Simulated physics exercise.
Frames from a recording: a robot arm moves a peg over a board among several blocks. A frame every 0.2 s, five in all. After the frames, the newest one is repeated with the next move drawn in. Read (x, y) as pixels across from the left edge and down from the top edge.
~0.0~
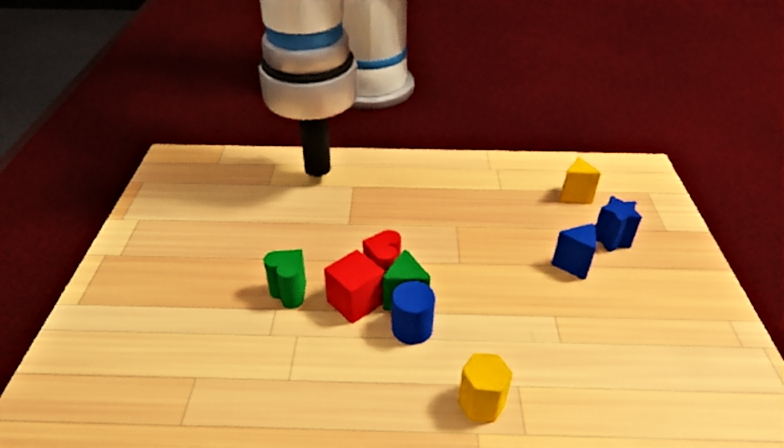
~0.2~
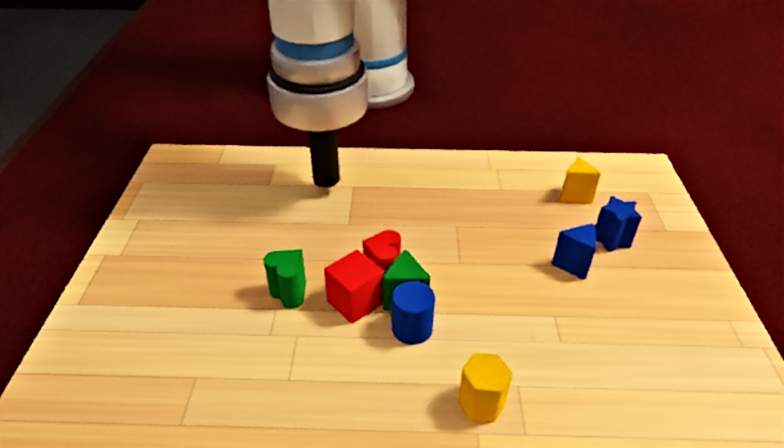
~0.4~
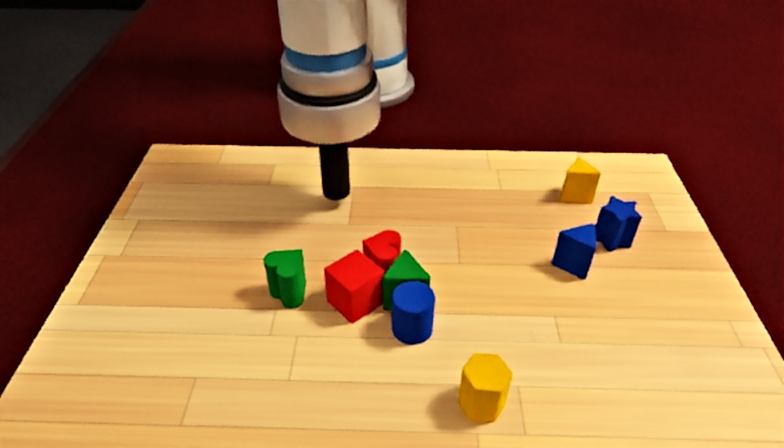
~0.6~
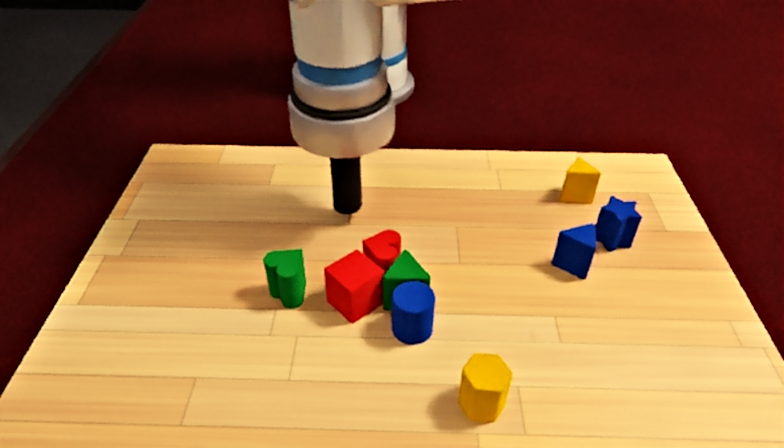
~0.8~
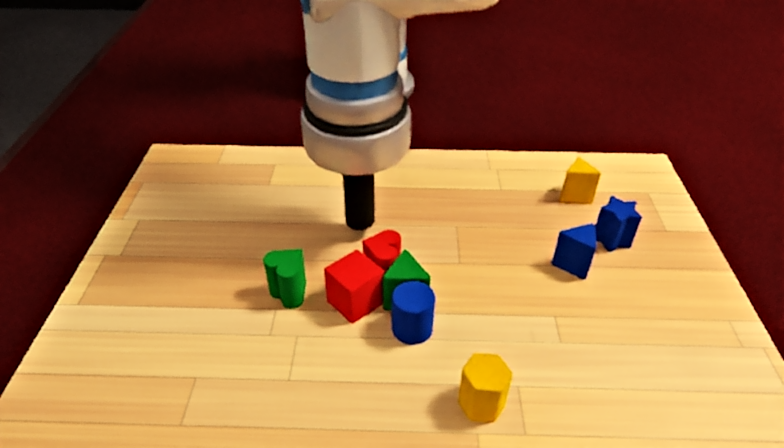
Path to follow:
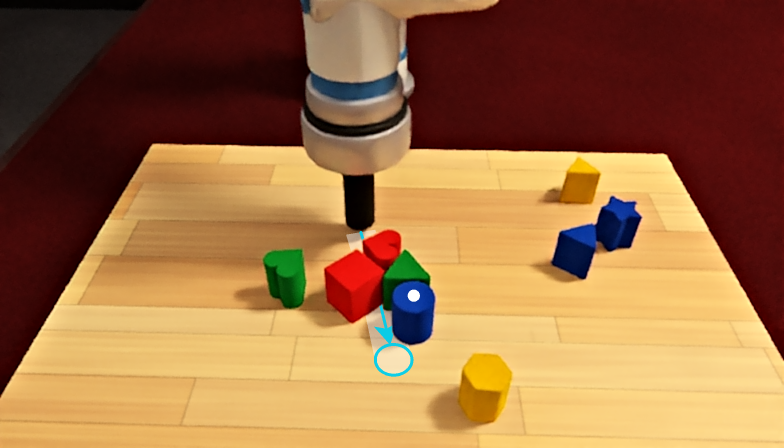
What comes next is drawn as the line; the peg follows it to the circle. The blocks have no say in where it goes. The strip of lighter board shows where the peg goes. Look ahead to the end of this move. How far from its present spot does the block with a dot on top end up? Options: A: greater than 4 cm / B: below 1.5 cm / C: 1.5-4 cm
Correct choice: A.
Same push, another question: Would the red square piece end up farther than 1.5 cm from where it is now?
Yes.
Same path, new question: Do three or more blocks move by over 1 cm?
Final answer: Yes.
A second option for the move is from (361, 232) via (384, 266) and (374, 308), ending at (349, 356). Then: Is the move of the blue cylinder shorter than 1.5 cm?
No - that is not the case.
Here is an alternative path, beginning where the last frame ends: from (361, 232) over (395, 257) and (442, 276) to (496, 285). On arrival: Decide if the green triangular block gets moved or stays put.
By the end it has moved.
The drawn path runs in a line from (361, 232) to (394, 359); the dot is on the blue cylinder.
What follows on the original path. One third of the way, peg (371, 257); red heart-shaped block (389, 256); green triangular block (417, 272); blue cylinder (416, 300).
Two thirds of the way, peg (382, 301); red square piece (340, 284), turned 20° clockwise; red heart-shaped block (409, 298), turned 20° anticlockwise; green triangular block (437, 280), turned 35° anticlockwise; blue cylinder (445, 325).
At the end, peg (394, 348); red square piece (339, 285), turned 25° clockwise; red heart-shaped block (432, 339), turned 45° anticlockwise; green triangular block (438, 281), turned 40° anticlockwise; blue cylinder (481, 346).
